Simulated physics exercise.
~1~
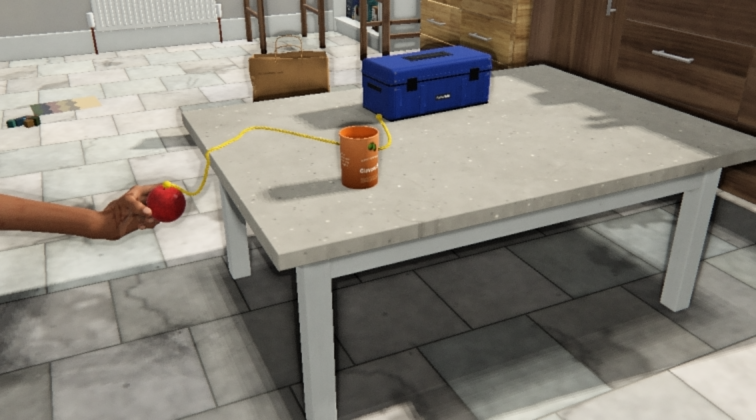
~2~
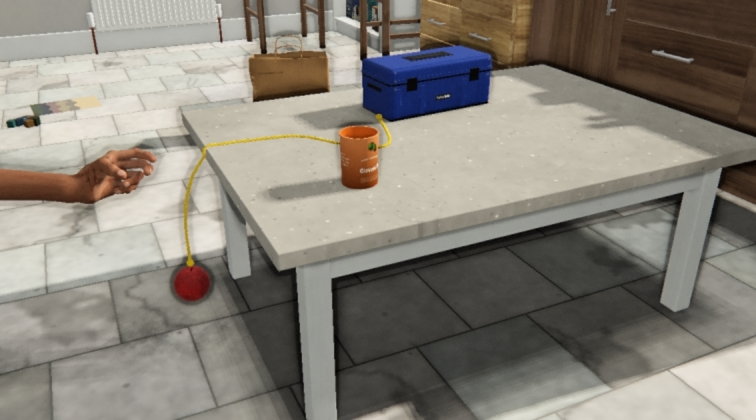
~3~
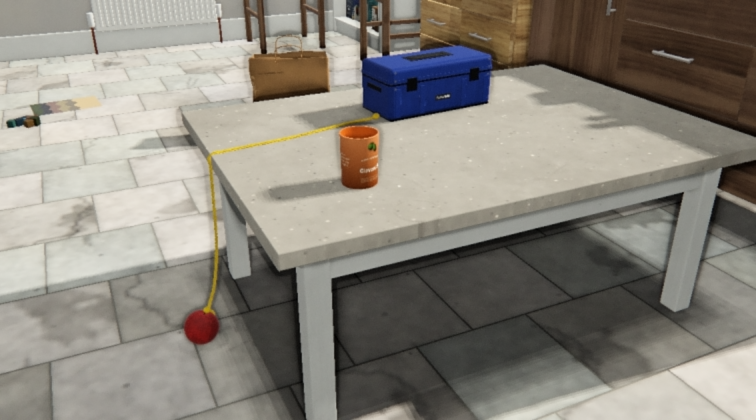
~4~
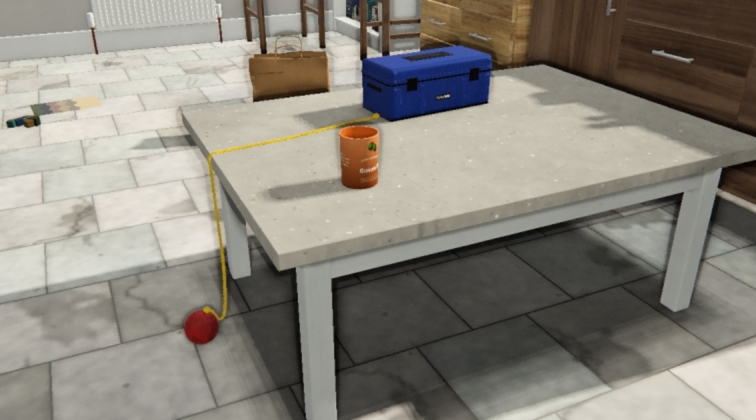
On a gray-topped table, a yellow lace pulling straight from a blue toolbox as a hand drops its red apple to the floor.
